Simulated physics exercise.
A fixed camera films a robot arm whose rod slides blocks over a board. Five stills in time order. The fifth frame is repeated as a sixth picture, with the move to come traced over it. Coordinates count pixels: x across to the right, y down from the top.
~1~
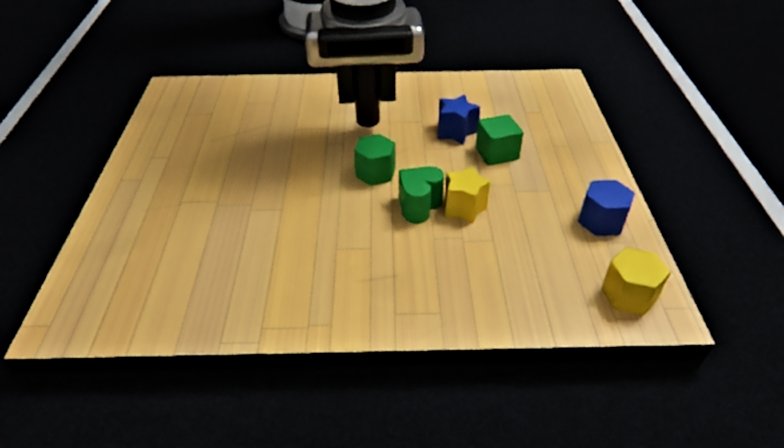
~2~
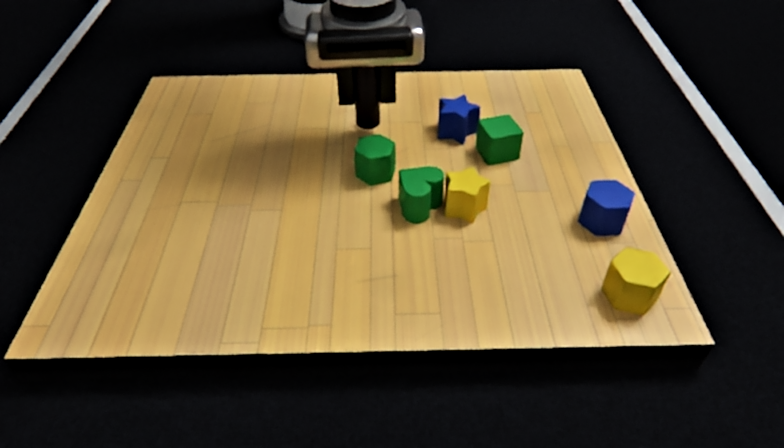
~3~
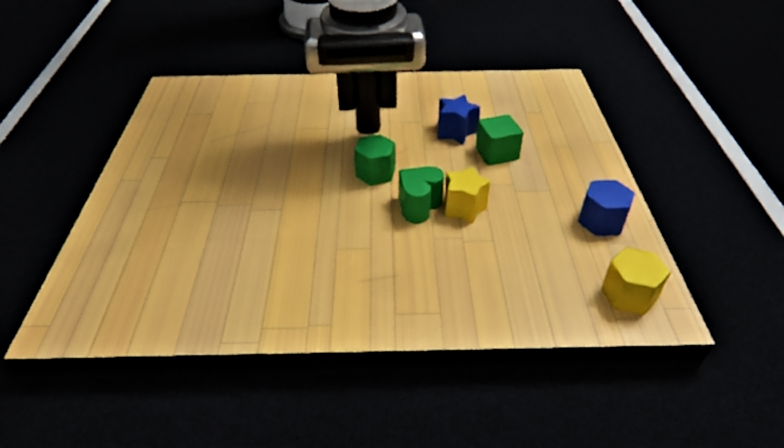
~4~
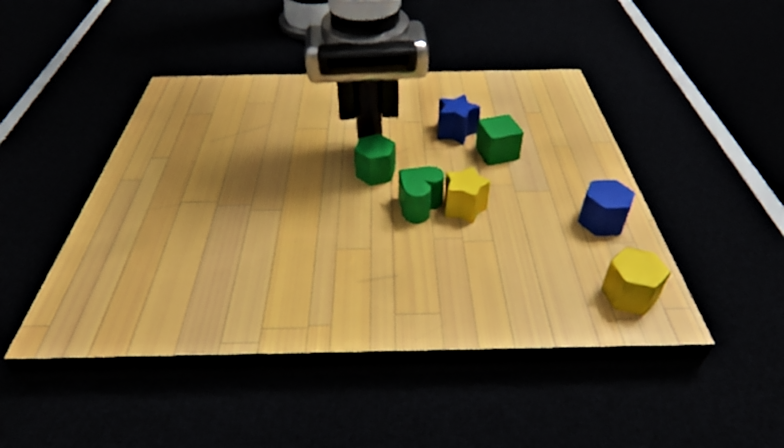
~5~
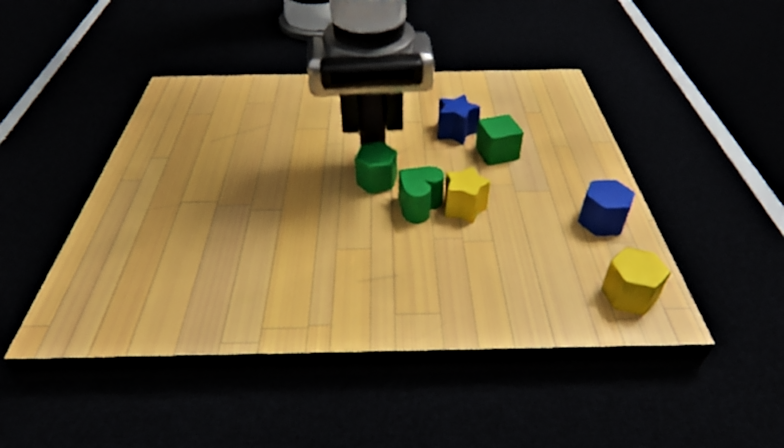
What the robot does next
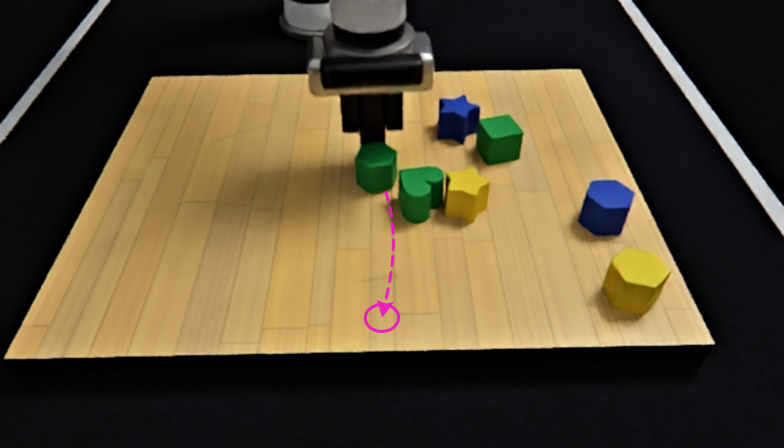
At first, a dark robotic rod hovers just behind a green hexagonal block on a wooden board scattered with green, blue and yellow blocks. The rod edges toward the viewer until it meets the block, then pushes it slightly forward, while the other blocks stay still.
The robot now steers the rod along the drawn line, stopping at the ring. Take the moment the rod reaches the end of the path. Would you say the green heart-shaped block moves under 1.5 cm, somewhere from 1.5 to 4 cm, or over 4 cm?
The distance will be 1.5 to 4 cm.
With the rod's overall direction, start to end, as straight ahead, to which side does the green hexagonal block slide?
Facing from start to end, it shifts right.
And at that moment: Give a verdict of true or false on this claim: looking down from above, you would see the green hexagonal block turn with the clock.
True - the claim holds.
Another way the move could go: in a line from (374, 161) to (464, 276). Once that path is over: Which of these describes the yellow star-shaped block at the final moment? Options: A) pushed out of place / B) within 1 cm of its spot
Answer: A.
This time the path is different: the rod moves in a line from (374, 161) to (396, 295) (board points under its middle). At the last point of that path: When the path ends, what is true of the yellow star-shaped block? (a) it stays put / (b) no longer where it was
Letter a.
Path on the board, from (374, 161) through (393, 228) to (382, 318).
What follows on the original path. One third of the way, rod at (389, 193); green hexagonal block at (379, 199), turned 30° clockwise; green heart-shaped block at (429, 186), turned 40° anticlockwise.
Two thirds of the way, rod at (393, 246); green hexagonal block at (363, 248), turned 70° clockwise; green heart-shaped block at (431, 191), turned 65° anticlockwise.
At the end, rod at (382, 307); green hexagonal block at (345, 266), turned 110° clockwise; green heart-shaped block at (431, 191), turned 65° anticlockwise; yellow star-shaped block in place.
